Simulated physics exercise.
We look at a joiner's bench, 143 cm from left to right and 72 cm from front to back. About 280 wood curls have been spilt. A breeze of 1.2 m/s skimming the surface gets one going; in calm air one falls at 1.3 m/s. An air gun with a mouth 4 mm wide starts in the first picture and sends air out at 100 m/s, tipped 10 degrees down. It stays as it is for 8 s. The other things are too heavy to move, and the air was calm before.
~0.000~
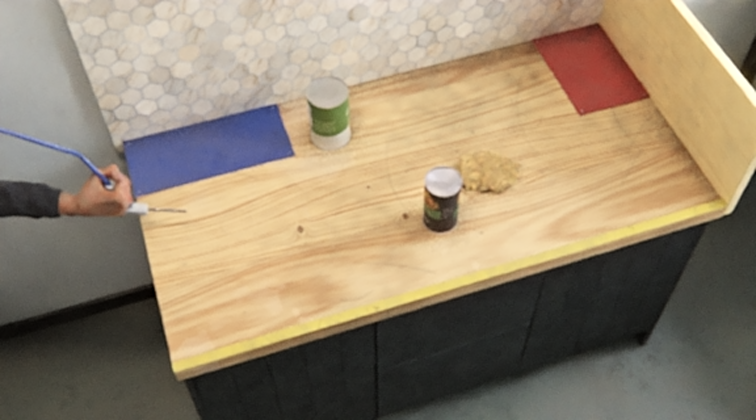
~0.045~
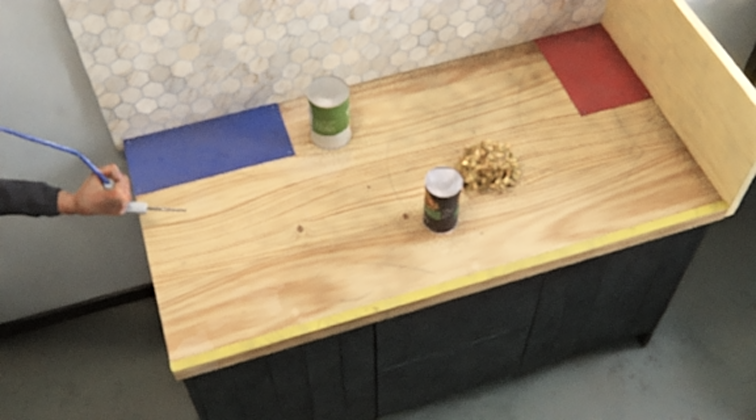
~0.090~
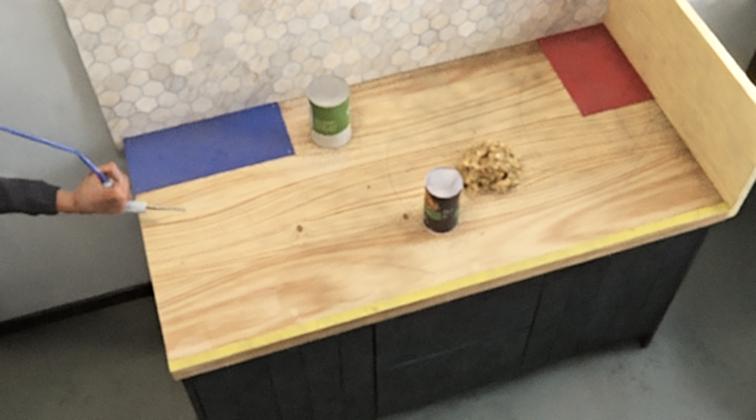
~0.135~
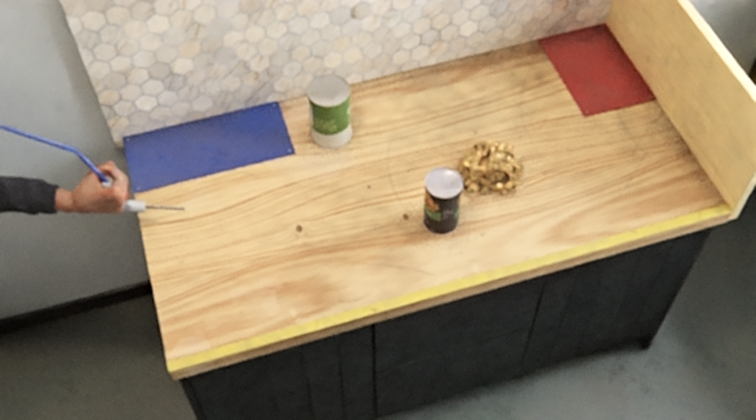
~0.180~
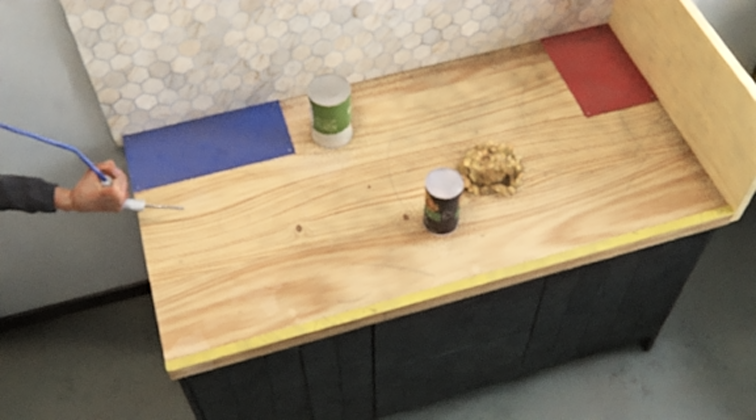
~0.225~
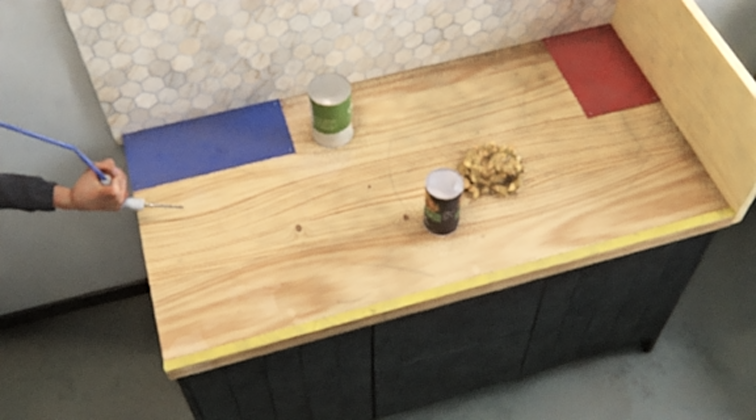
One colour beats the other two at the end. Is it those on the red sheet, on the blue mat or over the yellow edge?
The biggest group is at the yellow one.
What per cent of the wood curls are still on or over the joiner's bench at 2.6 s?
Near 80 %.
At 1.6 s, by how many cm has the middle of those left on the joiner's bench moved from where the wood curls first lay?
About 55 cm.
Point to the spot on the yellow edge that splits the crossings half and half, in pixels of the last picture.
At about (705, 224).
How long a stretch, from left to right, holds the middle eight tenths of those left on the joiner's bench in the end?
About 10 cm.
After 1.6 s, 6 % are on the red sheet, 0 % on the blue mat and 16 % over the yellow edge; the middle of those still in play is near (688, 141); 50 % have settled or left.
After 2.6 s, 9 % are on the red sheet, 0 % on the blue mat and 24 % over the yellow edge; the middle of those still in play is near (682, 129); 62 % have settled or left.
After 4.4 s, 9 % are on the red sheet, 0 % on the blue mat and 30 % over the yellow edge; the middle of those still in play is near (682, 129); 74 % have settled or left.
After 8.0 s, at the end, 9 % are on the red sheet, 0 % on the blue mat and 32 % over the yellow edge; the middle of those still in play is near (682, 129).
